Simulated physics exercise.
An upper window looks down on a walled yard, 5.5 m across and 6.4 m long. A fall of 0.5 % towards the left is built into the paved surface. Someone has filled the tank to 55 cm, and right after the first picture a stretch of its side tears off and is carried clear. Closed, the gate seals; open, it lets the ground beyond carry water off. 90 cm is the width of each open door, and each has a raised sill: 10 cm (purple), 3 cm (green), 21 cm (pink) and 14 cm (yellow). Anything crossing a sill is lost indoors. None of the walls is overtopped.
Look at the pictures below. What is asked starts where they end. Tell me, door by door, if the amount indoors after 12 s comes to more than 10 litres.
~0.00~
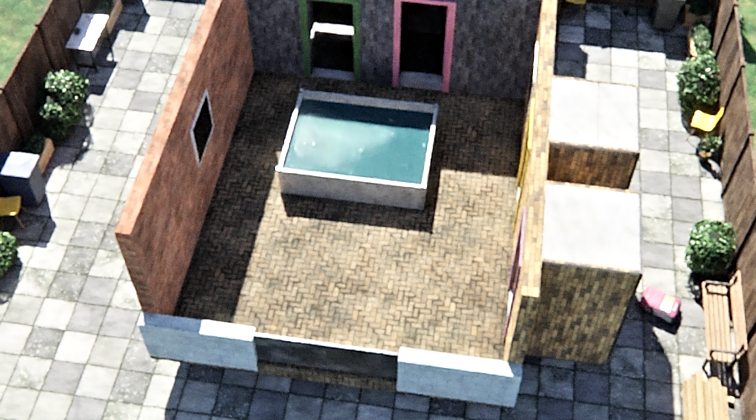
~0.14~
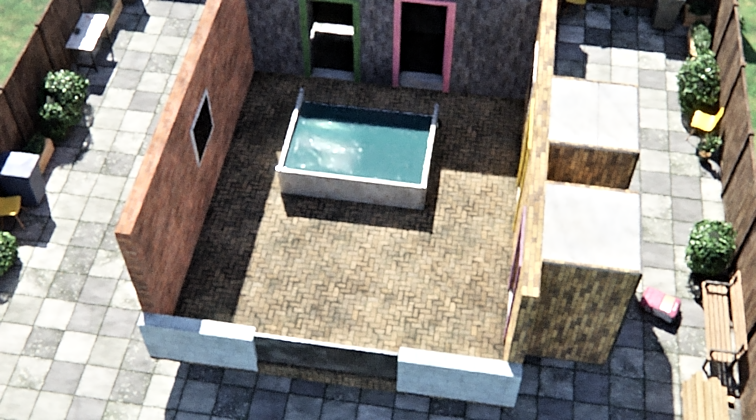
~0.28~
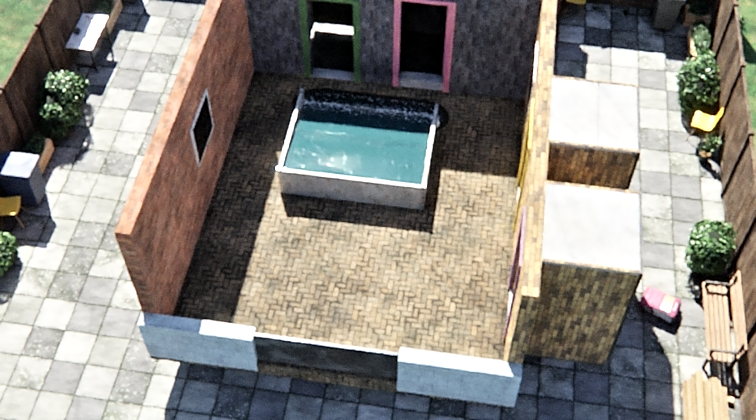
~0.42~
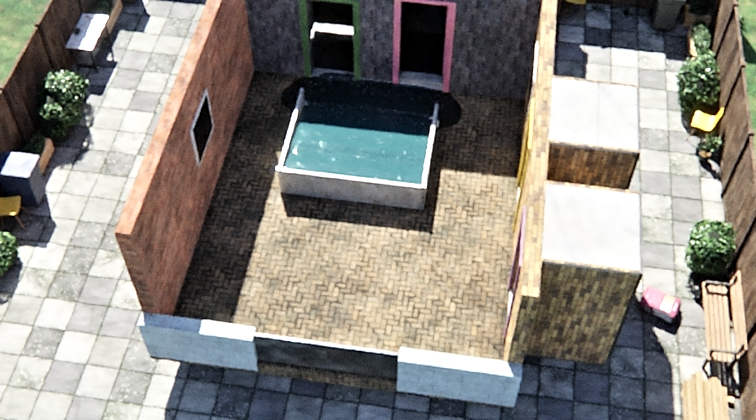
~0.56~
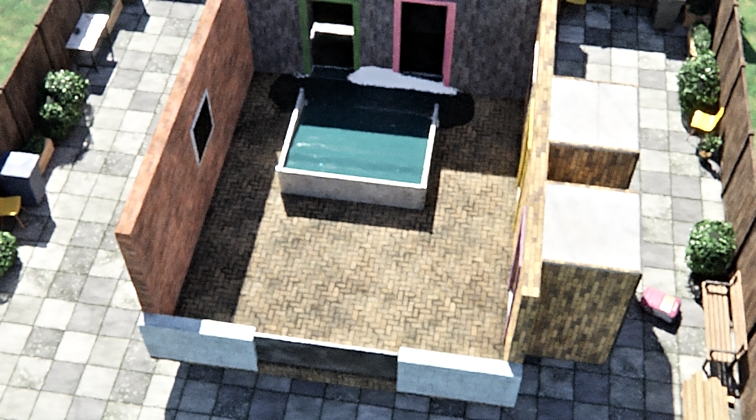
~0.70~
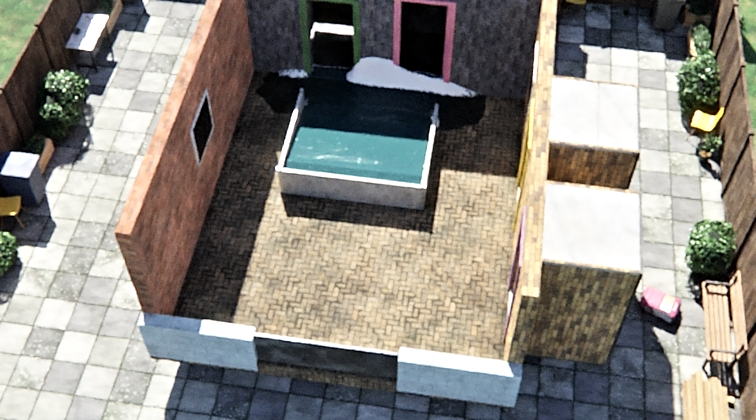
As I see it, purple door: Below the cap. Green door: Above the cap. Pink door: Above the cap. Yellow door: Below the cap.
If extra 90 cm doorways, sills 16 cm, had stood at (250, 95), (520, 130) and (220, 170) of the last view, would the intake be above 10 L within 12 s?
Well, the first is on the high side, the second is on the high side, and the third is on the low side.
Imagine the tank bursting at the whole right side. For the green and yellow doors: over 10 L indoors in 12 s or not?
Compared with that limit, green goes higher while yellow goes higher.
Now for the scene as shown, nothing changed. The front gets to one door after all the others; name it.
The final one is the purple door.
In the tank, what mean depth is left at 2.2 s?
Mean depth: About 19 cm.
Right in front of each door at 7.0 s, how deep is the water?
Depths in cm: Purple 2, green 11, pink 12, yellow 3.
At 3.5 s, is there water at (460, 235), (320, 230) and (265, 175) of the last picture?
The first point is awash, the second is not yet hit and the third is awash.
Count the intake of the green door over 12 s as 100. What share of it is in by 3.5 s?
Some 70 in a hundred.
After 1.4 s water covers 15 % of the floor and is deepest (42 cm) near (376, 87); purple door not reached, green door 30 cm at the sill, 188 L in, pink door 38 cm at the sill, 45 L in, yellow door not reached.
After 2.2 s water covers 25 % of the floor and is deepest (37 cm) near (254, 73); purple door not reached, green door 26 cm at the sill, 377 L in, pink door 32 cm at the sill, 105 L in, yellow door not reached.
After 3.5 s water covers 50 % of the floor and is deepest (25 cm) near (252, 79); purple door 2 cm at the sill, 0 L in, green door 15 cm at the sill, 529 L in, pink door 16 cm at the sill, 125 L in, yellow door 7 cm at the sill, 0 L in.
After 7.0 s water covers 90 % of the floor and is deepest (14 cm) near (374, 93); purple door 2 cm at the sill, 0 L in, green door 11 cm at the sill, 658 L in, pink door 12 cm at the sill, 125 L in, yellow door 3 cm at the sill, 0 L in.
After 12.0 s water covers 95 % of the floor and is deepest (11 cm) near (216, 188); purple door 5 cm at the sill, 0 L in, green door 6 cm at the sill, 732 L in, pink door 5 cm at the sill, 125 L in, yellow door 2 cm at the sill, 0 L in.
